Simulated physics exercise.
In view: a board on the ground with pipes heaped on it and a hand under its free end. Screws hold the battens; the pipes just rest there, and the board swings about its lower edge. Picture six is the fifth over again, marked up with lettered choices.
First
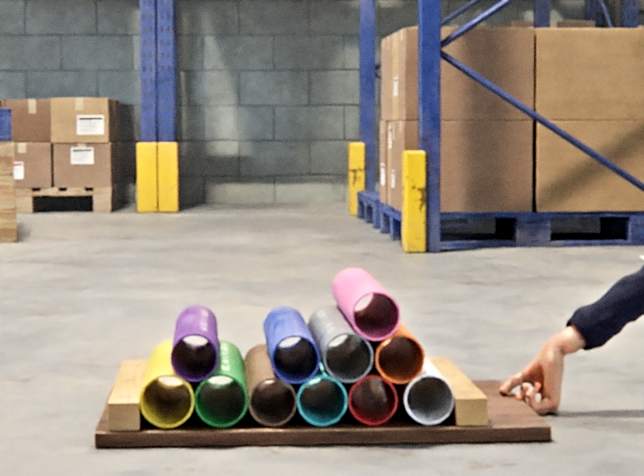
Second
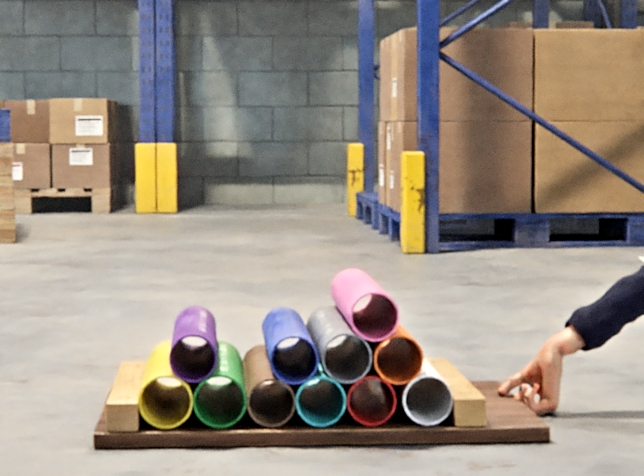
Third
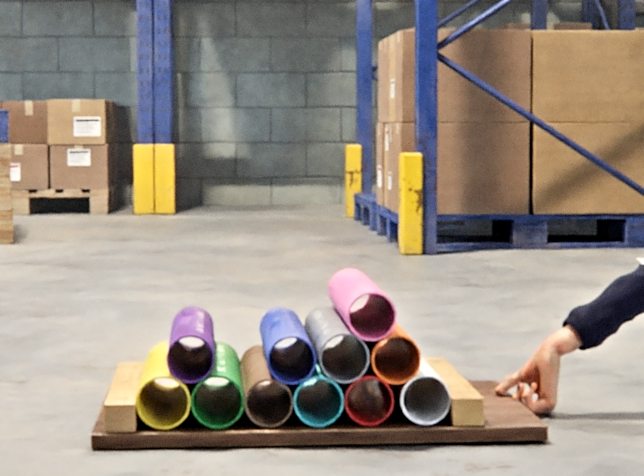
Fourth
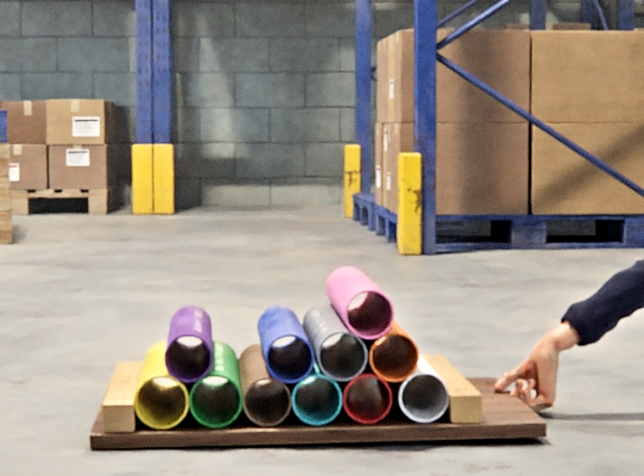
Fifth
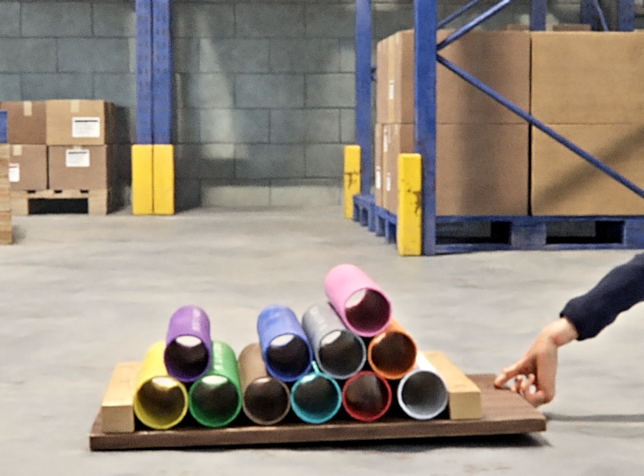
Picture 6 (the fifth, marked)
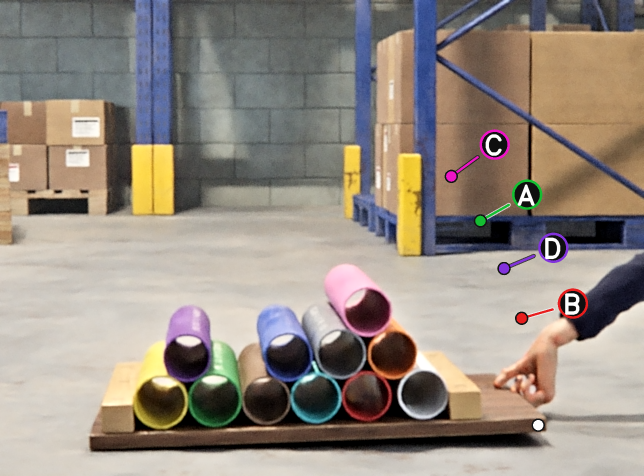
In a warehouse, colorful pipes sat stacked between two wooden blocks on a dark board on the floor, while a hand at the right end raised that end very slightly.
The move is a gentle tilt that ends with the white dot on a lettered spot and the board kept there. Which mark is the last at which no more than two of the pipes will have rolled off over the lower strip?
Raise it to D.
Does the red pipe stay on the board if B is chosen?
The red pipe: Yes.
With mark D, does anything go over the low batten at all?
At D: No.
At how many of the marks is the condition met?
Two of the four.
On the marked copy, A at (481, 221); B at (522, 318); C at (451, 176); D at (504, 269); the white dot at (538, 425).
Taking D. A third of the way, board at 15°.
Two thirds of the way, board at 22°.
When it is over, board at 22°, none over the low batten.
As for the rest, A five over the low batten; B none over the low batten; C five over the low batten.
